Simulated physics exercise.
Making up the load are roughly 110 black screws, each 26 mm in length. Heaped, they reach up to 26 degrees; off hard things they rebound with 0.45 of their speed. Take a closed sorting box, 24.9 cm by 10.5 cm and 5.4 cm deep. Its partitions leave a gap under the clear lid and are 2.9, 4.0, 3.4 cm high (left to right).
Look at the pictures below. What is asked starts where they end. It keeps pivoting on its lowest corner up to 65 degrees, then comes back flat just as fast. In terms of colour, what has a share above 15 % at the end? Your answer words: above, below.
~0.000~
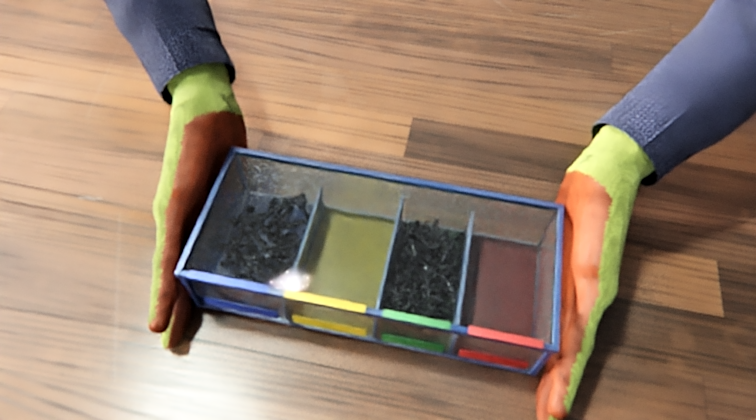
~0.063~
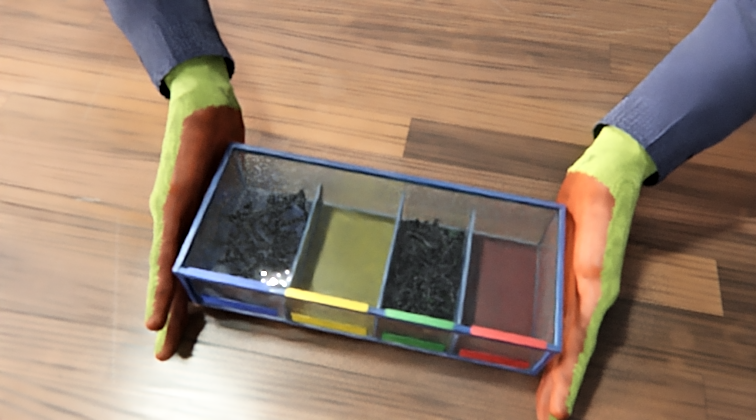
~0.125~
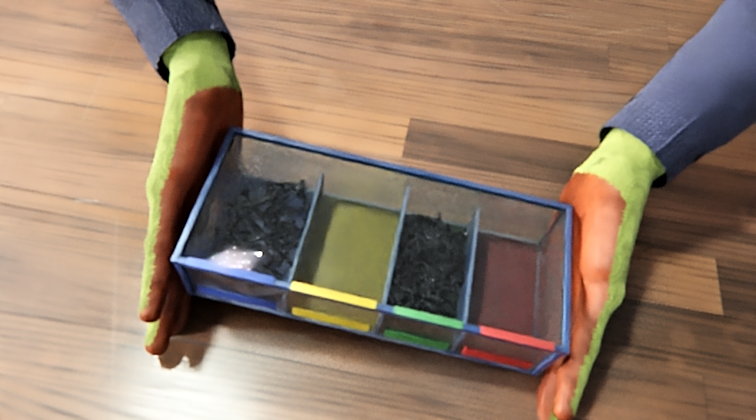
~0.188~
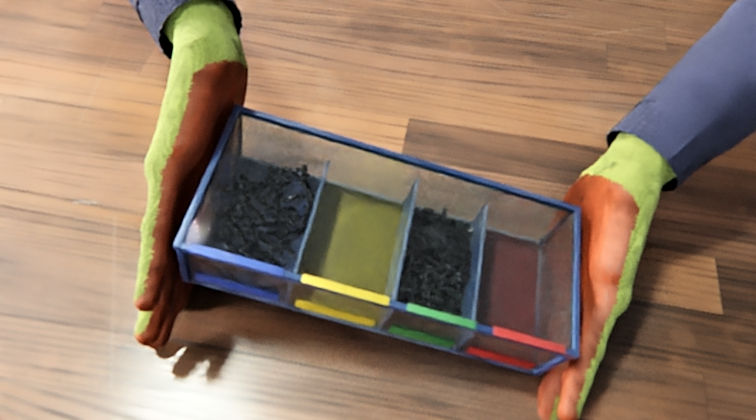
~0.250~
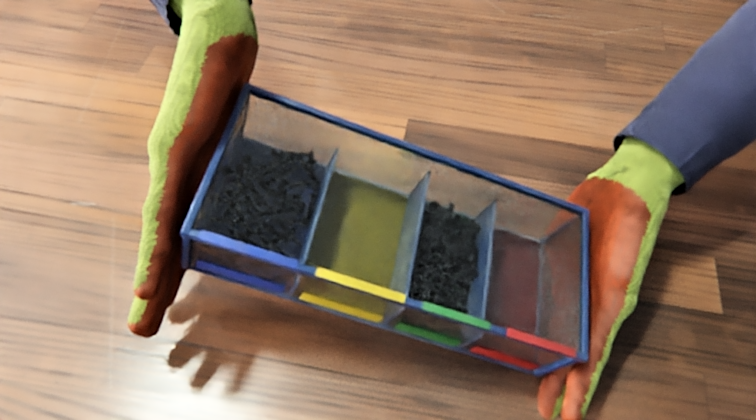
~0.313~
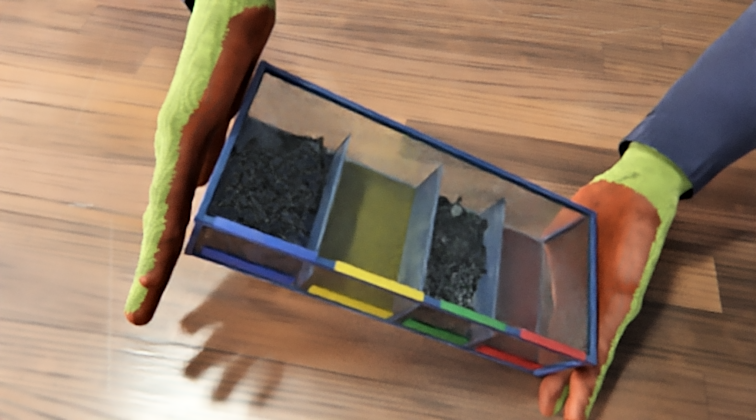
Red compartment - below; blue compartment - above; green compartment - above; yellow compartment - below.
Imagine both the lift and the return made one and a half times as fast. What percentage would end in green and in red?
Green = 60 per cent, red = 5 per cent.
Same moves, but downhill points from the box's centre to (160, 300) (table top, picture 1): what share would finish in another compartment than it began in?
Near 0 percent, give or take.
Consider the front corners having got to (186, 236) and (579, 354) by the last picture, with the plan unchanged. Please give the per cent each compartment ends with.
In the end red holds 0 %, blue holds 35 %, green holds 60 % and yellow holds 0 %.
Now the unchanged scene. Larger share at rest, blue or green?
Fuller: Green.
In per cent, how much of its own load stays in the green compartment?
It works out to near 100 percent.
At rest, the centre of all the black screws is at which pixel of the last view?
Once everything settles, the centre is around (419, 280).
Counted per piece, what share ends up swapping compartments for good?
Result: Roughly 5 %.
After 0.90 s, tilt 61 degrees; blue 35 %, green 60 %.
After 1.29 s, tilt 25 degrees; red 5 %, blue 35 %, green 60 %.
Then, at 1.76 s, tilt 0 degrees; red 5 %, blue 35 %, green 60 %.
At rest (2.1 s), red 5 %, blue 35 %, green 60 %, yellow 0 %.
